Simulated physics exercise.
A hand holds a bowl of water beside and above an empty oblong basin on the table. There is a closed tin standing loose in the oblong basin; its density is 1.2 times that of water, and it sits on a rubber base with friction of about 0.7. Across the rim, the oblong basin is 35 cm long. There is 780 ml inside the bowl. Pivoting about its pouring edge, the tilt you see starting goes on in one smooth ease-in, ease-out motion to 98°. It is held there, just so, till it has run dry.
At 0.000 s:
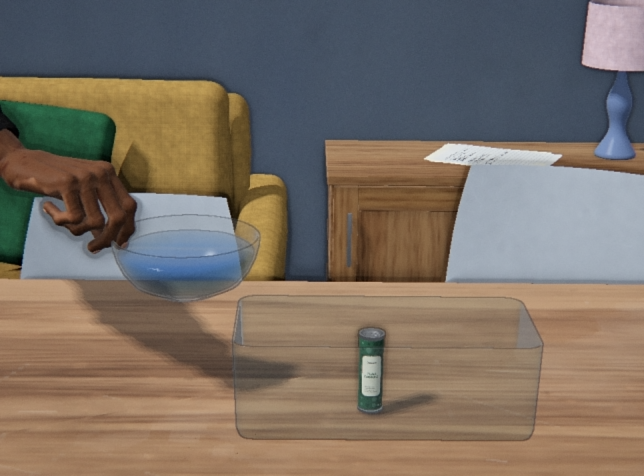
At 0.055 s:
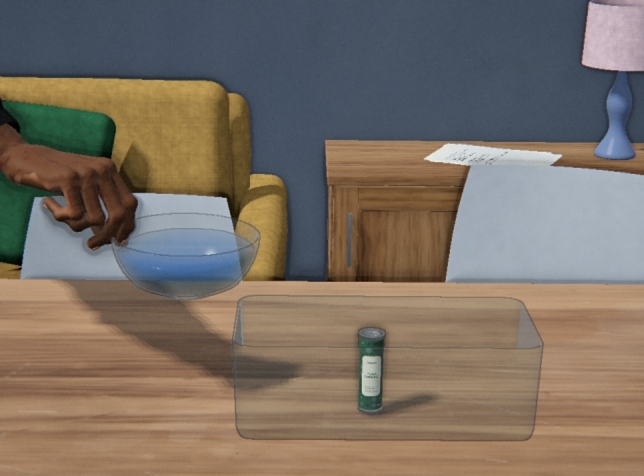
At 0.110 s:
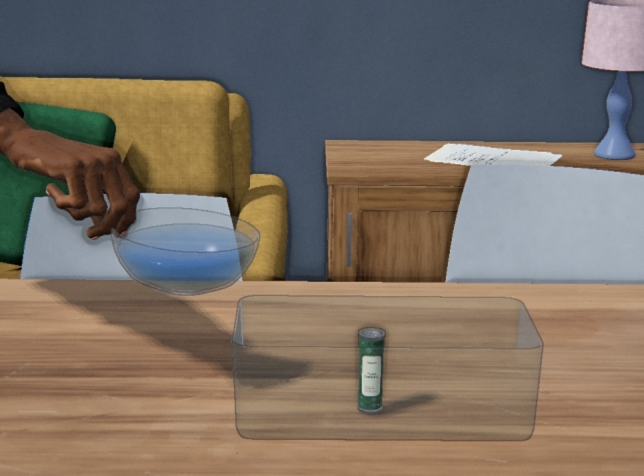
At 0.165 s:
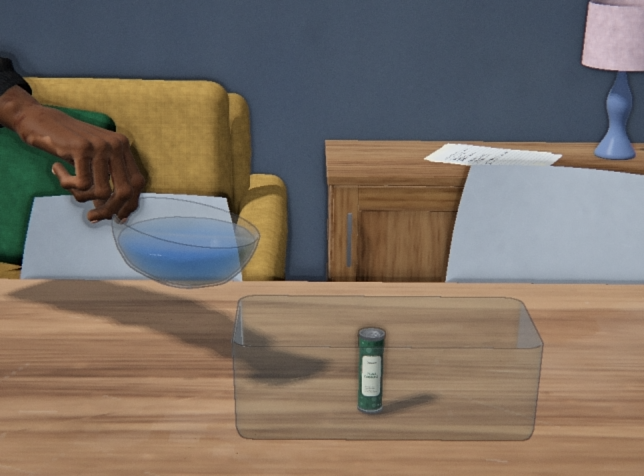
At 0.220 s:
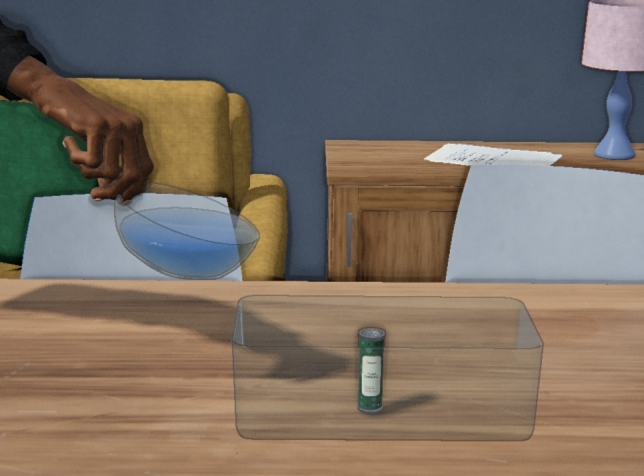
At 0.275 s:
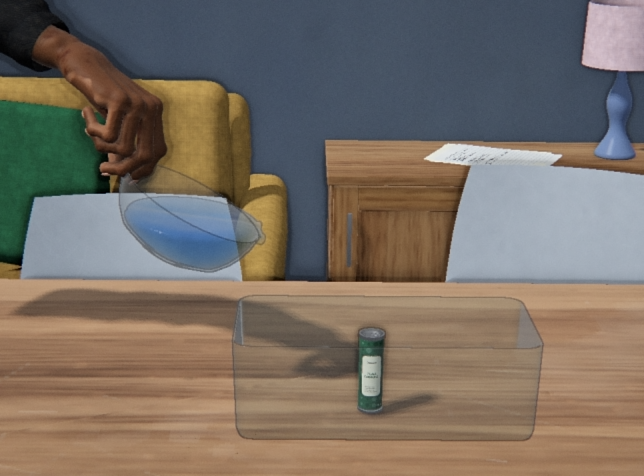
In a living room, a hand holds a clear bowl of blue water above a wooden table, beside a transparent oblong basin with a green tin standing inside, and gradually tilts the bowl rightward, lifting its left side.
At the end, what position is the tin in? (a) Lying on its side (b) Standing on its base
a.
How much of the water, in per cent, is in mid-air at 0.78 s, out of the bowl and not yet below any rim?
Some 6 % is up in the air.
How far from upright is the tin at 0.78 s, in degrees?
Tilt: Around 45°.
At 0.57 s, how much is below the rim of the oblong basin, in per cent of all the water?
22 %, give or take.
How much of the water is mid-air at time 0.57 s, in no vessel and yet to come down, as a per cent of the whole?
Some 56 per cent, I reckon.
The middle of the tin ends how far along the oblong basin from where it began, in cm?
The middle of the tin ends some 8.0 cm along the basin.
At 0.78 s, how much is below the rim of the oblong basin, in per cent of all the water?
Some 94 per cent.
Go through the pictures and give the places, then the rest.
In the first picture, it leans 0°; its right rim is at (259, 238); the water meets the walls at (118, 247) and (255, 248); the oblong basin's rim runs from (236, 321) to (532, 324); the tin's top is at (372, 337).
In the second picture, it leans 1°; its right rim is at (259, 238); the water meets the walls at (118, 245) and (255, 247).
In the third picture, it leans 5°; its right rim is at (259, 238); the water meets the walls at (118, 240) and (255, 243).
In the fourth picture, it leans 11°; its right rim is at (259, 238); the water meets the walls at (118, 231) and (256, 237).
In the fifth picture, it leans 19°; its right rim is at (258, 238); the water meets the walls at (121, 219) and (258, 230).
In the sixth picture, it leans 29°; its right rim is at (258, 238); the water meets the walls at (125, 206) and (255, 228); 4 per cent is over the edge.
After 0.57 s the tilt is 84° and 23 per cent is still to pour; the tin stands where it began.
After 0.78 s the tilt is 98° and 0 per cent is still to pour; the tin leans 47°.
After 1.01 s the tilt is 98° and 0 per cent is still to pour; the tin lies on its side.
After 1.25 s the tilt is 98° and 0 per cent is still to pour; the tin lies on its side.
In the end the tin lies on its side.
